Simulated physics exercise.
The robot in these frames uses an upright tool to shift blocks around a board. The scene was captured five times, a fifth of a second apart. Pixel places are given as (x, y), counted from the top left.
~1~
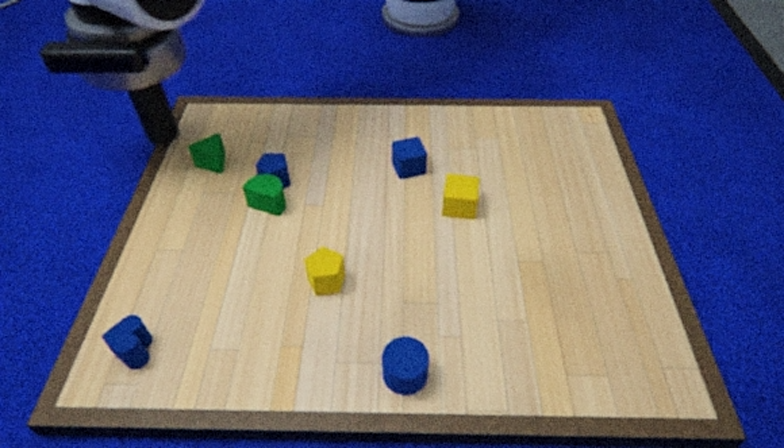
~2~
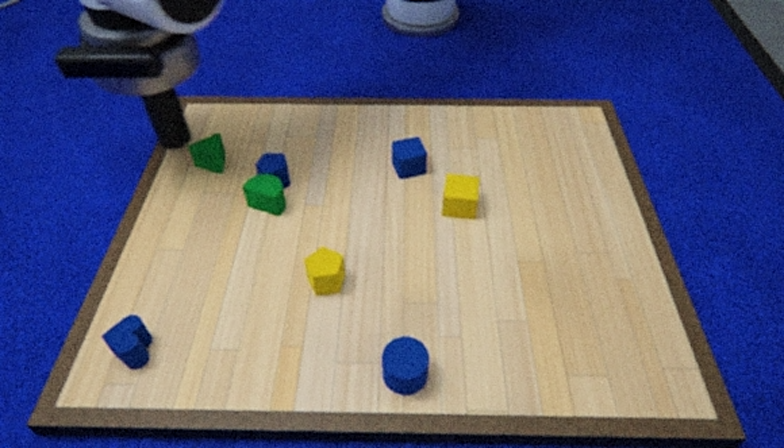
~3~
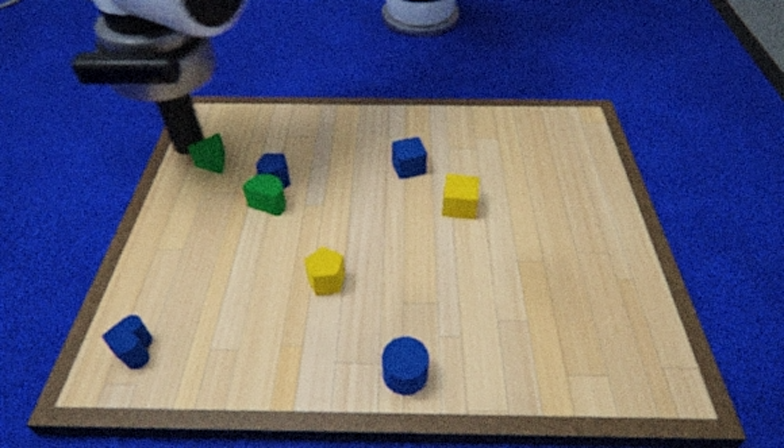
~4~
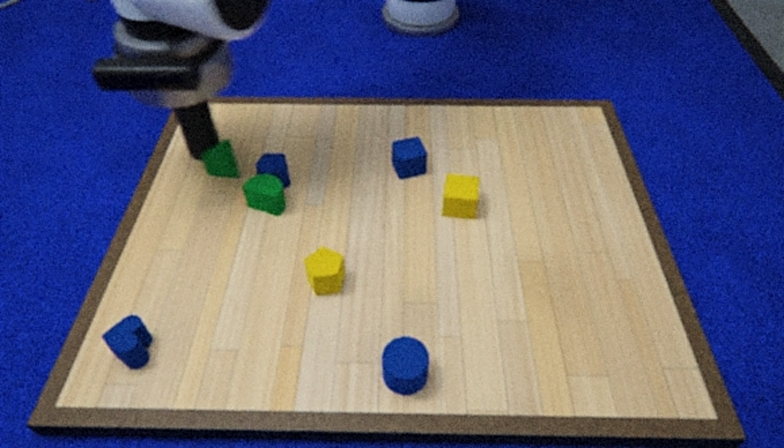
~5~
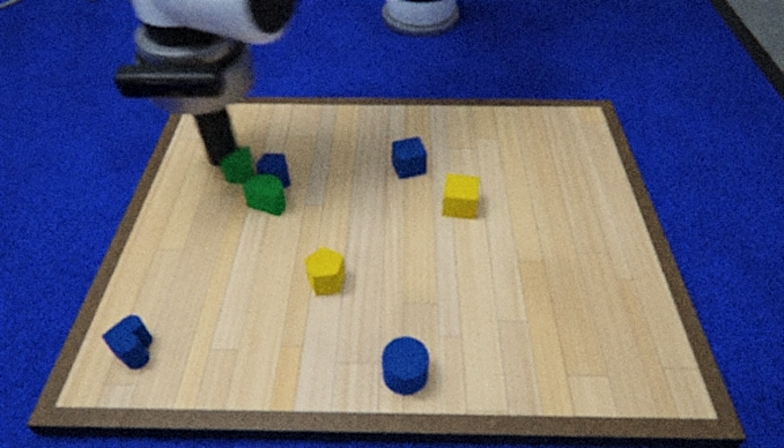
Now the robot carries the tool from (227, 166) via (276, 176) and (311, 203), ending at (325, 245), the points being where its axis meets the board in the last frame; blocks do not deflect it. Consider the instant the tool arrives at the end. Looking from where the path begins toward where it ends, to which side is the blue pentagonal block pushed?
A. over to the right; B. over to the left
My pick is B.
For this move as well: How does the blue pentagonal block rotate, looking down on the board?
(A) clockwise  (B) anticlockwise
I'll go with B - anticlockwise.
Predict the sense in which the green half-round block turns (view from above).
Clockwise from above.
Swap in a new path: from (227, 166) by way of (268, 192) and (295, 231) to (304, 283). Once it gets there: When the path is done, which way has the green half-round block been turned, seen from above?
Short answer: Clockwise.
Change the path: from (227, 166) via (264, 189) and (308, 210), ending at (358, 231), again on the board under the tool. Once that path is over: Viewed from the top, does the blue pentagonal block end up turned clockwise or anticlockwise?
It spins anti-clockwise.
What follows on the original path. One third of the way, tool (274, 167); green triangular block (274, 175), turned 30° clockwise; green half-round block (276, 201), turned 25° clockwise; blue pentagonal block (302, 175), turned 15° anticlockwise.
Two thirds of the way, tool (310, 194); green triangular block (296, 204), turned 60° clockwise; green half-round block (273, 227), turned 80° clockwise; blue pentagonal block (334, 198), turned 75° anticlockwise.
At the end, tool (324, 235); green triangular block (295, 239), turned 110° clockwise; green half-round block (268, 231), turned 95° clockwise; blue pentagonal block (354, 209), turned 105° anticlockwise; yellow pentagonal block in place.
